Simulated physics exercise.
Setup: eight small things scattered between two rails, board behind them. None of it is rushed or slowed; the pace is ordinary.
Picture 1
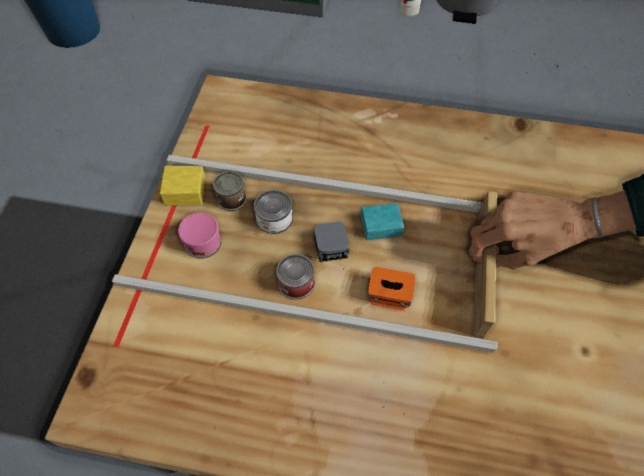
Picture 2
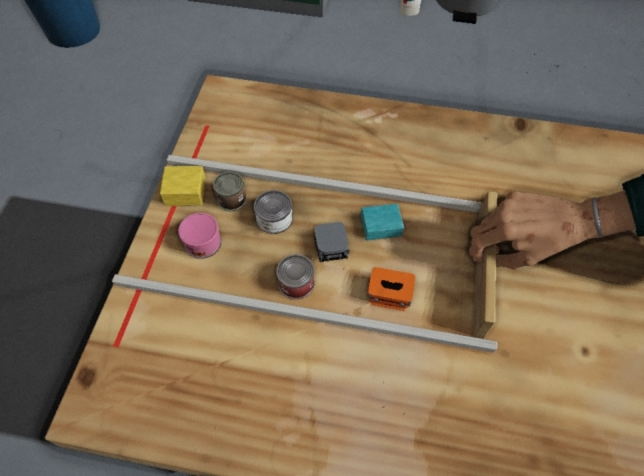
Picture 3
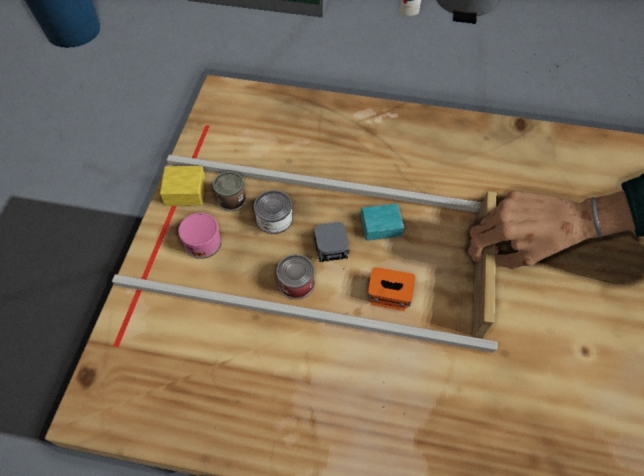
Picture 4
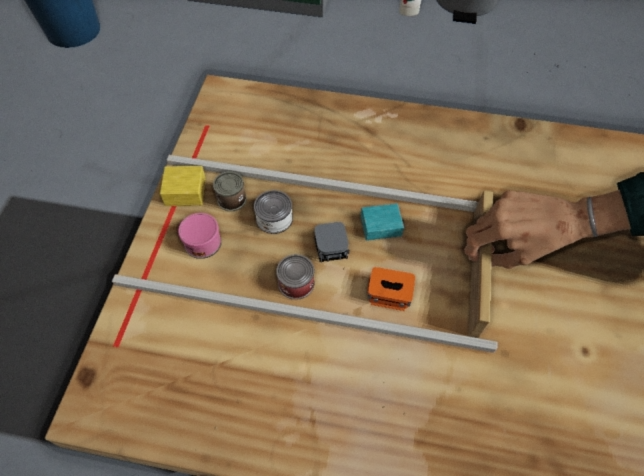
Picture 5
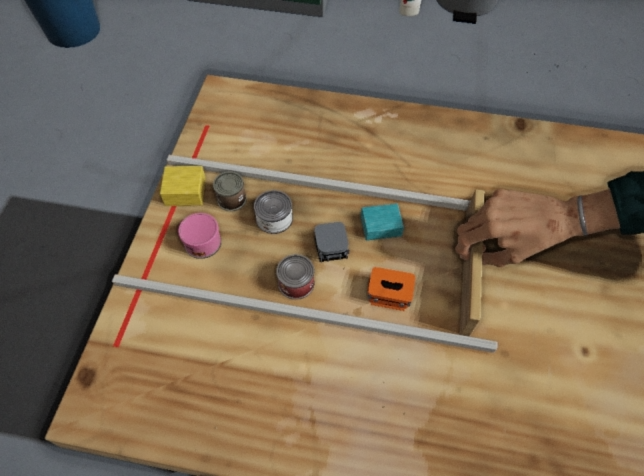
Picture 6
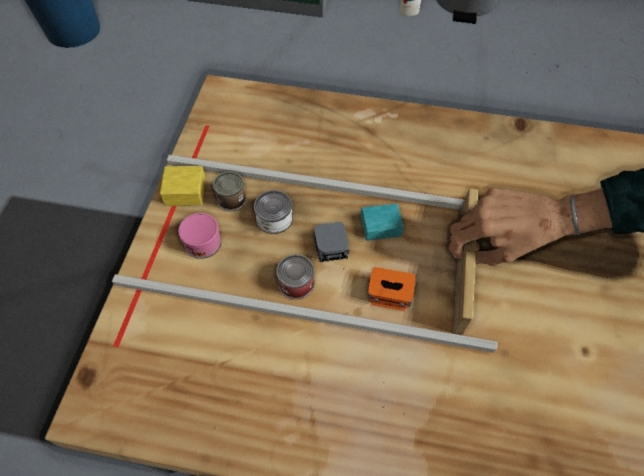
A hand gripping a wooden board at the right end of two rails holds it nearly still at first, then slides it a short way left. The yellow block, pink tin, other tins, grey case, teal block and orange case between the rails stay where they are, with the board still short of them.
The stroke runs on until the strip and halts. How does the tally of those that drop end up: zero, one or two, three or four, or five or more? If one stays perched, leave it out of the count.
The tally ends at five or more.
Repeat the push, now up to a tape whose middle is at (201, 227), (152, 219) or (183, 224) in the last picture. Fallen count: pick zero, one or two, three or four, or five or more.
Taking them in turn, 1 or 2; more than four; at least five.
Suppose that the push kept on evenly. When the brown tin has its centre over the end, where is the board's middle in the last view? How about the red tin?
First it's close to (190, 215), next close to (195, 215).
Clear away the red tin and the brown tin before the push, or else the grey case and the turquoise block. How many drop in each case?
Going first to second: 3 and 2.
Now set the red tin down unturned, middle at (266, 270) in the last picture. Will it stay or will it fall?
In that case it is gone.
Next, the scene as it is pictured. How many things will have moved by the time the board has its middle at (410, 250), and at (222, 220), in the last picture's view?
The counts are 1 and 8.
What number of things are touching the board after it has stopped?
Total: 3.
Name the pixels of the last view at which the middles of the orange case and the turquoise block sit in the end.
Okay, so first (132, 247), and next (165, 177).
Soon after, none off yet; yellow block at rest near (184, 186); pink tin at rest near (201, 236); brown tin at rest near (230, 192).
At rest, the number that fall off is five or more; fallen, red tin, white tin, brown tin, pink tin and yellow block.
